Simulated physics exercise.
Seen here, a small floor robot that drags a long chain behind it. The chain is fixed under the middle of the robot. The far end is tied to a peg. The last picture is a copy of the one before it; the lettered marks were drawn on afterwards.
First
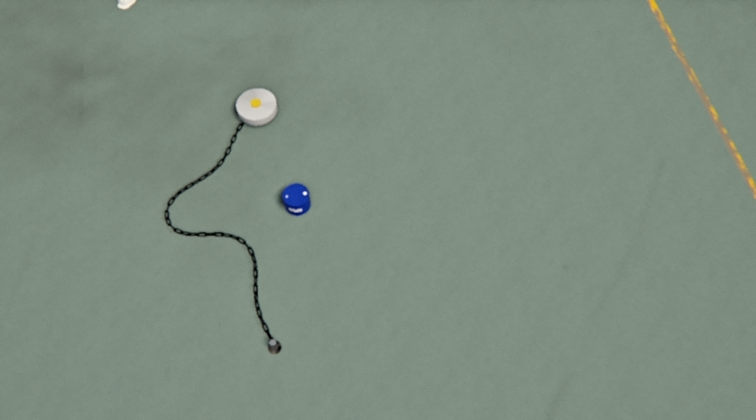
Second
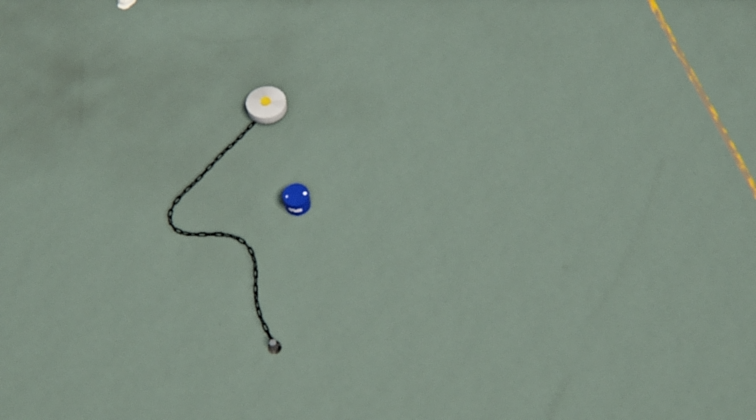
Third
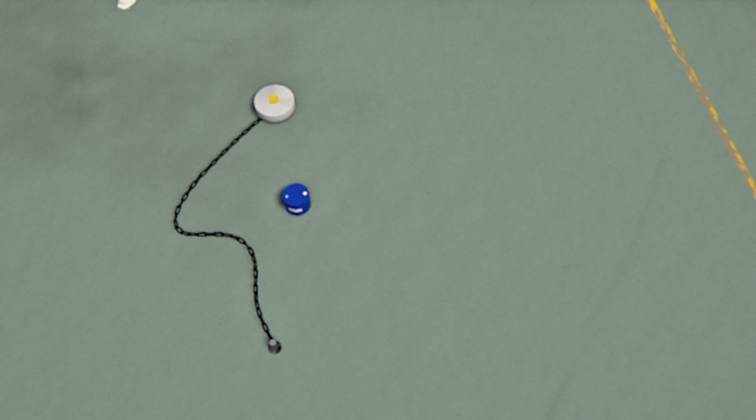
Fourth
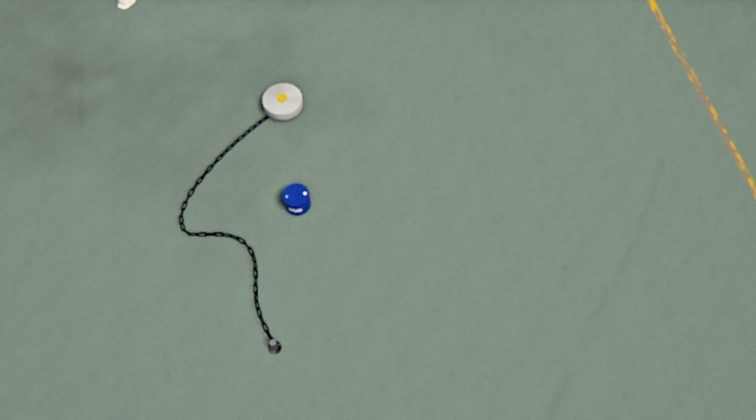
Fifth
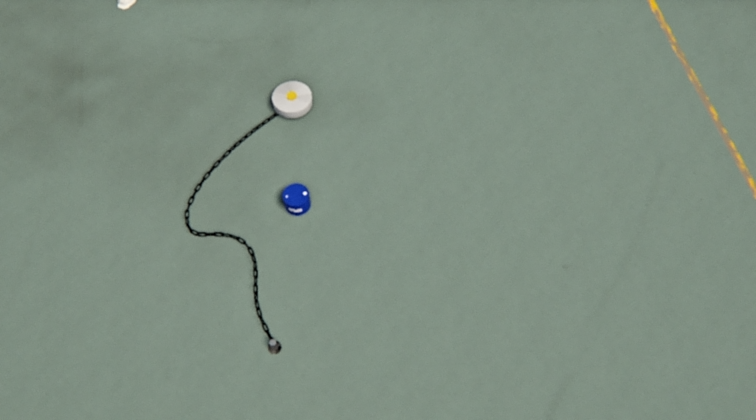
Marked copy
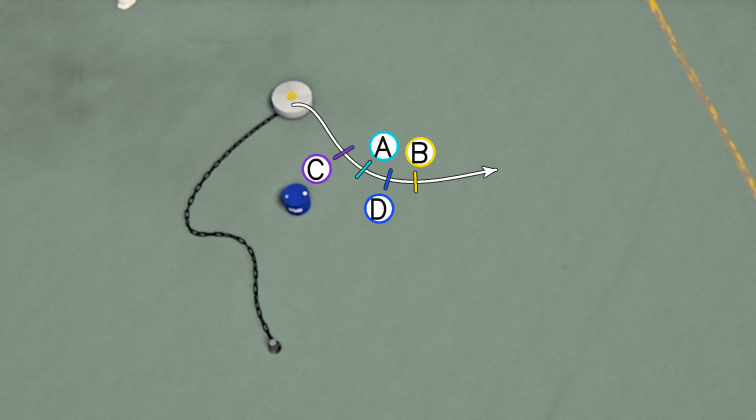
At first, a small round white robot sits up and to the left of a blue pot, with a dark chain curving down from it to a peg. The robot then slides a short way right and slightly upward, drawing the chain's upper part along while the lower part barely moves.
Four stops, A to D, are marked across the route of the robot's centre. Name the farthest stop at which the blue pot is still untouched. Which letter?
All is well up to B.
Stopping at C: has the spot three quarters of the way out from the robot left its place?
By then, no.
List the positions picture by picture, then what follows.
Robot (257, 108); peg (274, 345); blue pot (297, 200), in the first frame.
Robot (267, 106); blue pot (297, 200), in the second frame.
Robot (275, 104); blue pot (297, 200), in the third frame.
Robot (283, 102); blue pot (297, 200), in the fourth frame.
Robot (293, 100); blue pot (297, 200); peg (274, 345), in the fifth frame.
On the marked copy, A at (364, 169); B at (416, 182); C at (344, 153); D at (388, 179); the route from (293, 105) via (375, 175) to (496, 170).
Taking B. A third of the way, robot (330, 130), middle of the chain (197, 216).
Two thirds of the way, robot (366, 167), middle of the chain (204, 211).
When it is over, robot (416, 178), middle of the chain (237, 205); nothing has been touched.
As for the rest, A is safe but short; C is safe but short; D is safe but short.
